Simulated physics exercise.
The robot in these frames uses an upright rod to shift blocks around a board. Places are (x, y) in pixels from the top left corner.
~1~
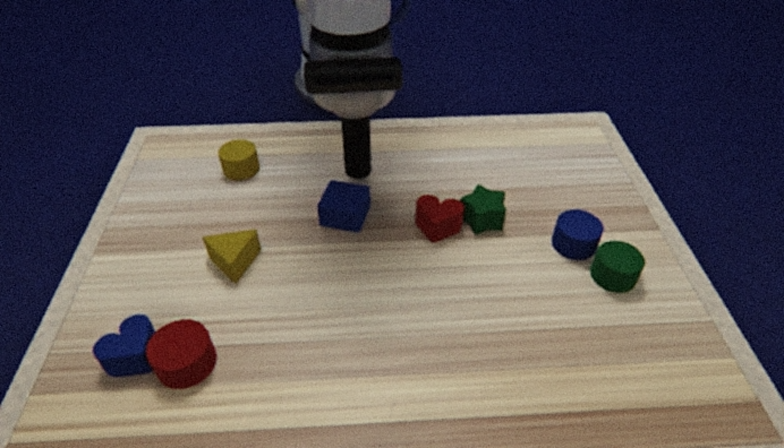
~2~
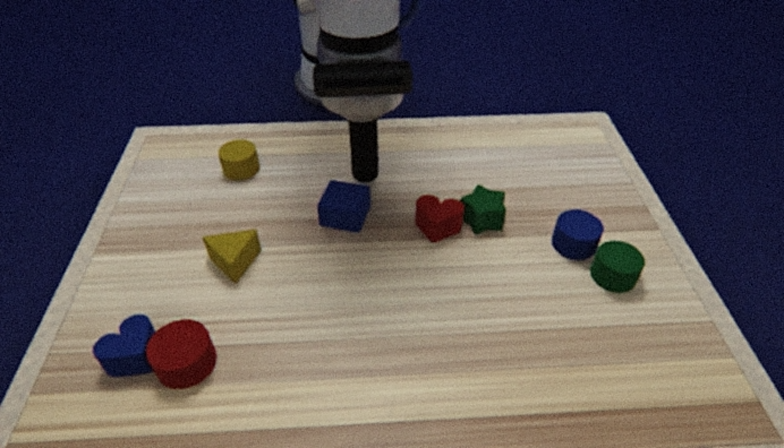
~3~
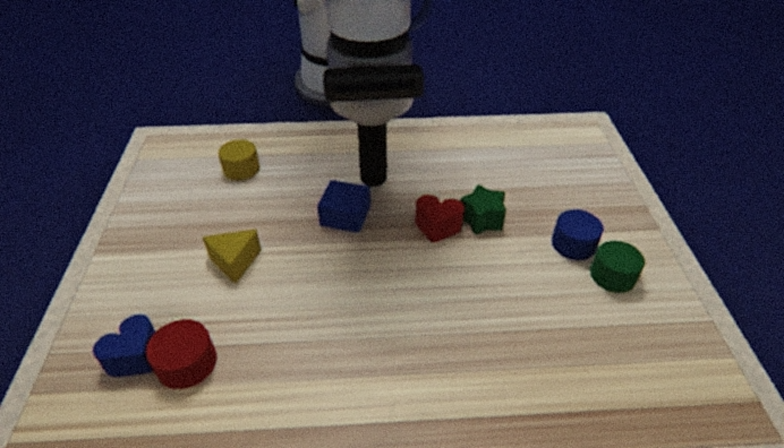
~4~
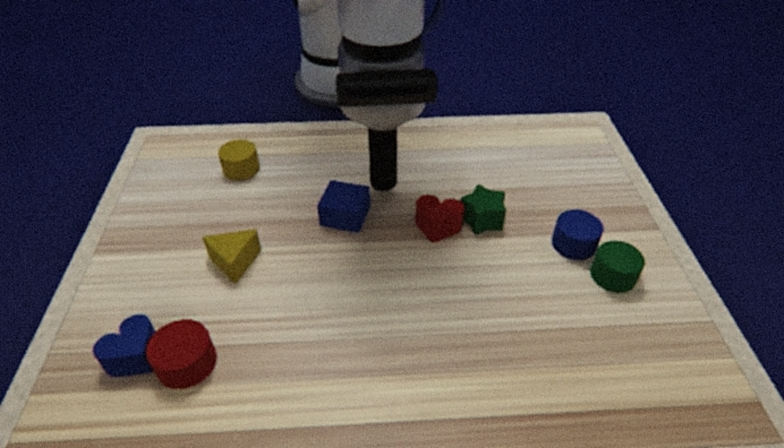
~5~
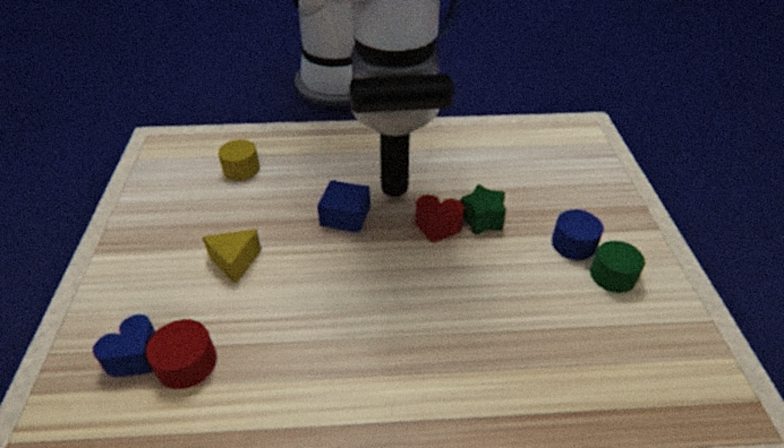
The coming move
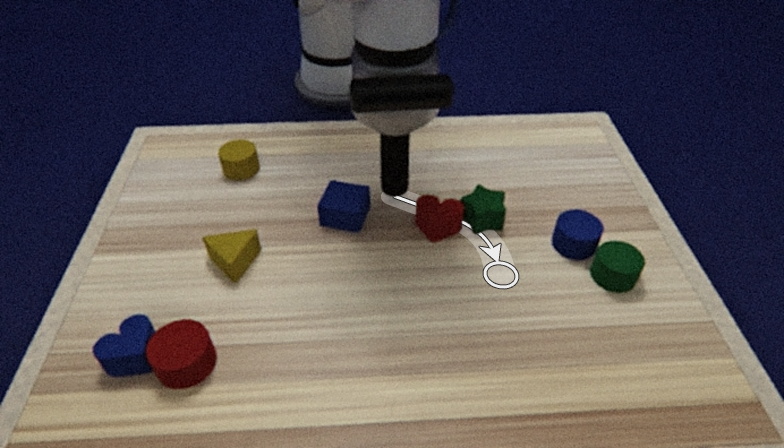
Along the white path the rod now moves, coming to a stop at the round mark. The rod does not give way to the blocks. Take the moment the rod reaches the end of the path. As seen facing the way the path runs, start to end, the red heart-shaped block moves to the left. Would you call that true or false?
The statement is incorrect.
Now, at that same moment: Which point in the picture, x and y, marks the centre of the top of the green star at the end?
In the picture, it is at (517, 205).
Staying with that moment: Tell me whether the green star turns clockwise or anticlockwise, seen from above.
It spins against the clock.
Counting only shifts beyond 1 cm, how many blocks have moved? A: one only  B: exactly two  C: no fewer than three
Letter B.
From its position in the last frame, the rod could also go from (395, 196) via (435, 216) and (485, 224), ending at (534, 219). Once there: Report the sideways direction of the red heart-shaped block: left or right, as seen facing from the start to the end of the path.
Right-hand side.
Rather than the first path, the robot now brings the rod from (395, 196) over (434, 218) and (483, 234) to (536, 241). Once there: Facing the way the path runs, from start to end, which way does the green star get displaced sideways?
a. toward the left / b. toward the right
Correct choice: A.
Path on the board, from (395, 196) through (439, 213) and (482, 236) to (501, 275).
On the path given first. One third of the way, rod (441, 205); red heart-shaped block (454, 219), turned 20° clockwise.
Two thirds of the way, rod (484, 228); red heart-shaped block (469, 242), turned 90° clockwise; green star (516, 204), turned 55° anticlockwise.
At the end, rod (503, 267); blue four-sided block in place; red heart-shaped block (467, 262), turned 170° clockwise; green star (517, 205), turned 65° anticlockwise.
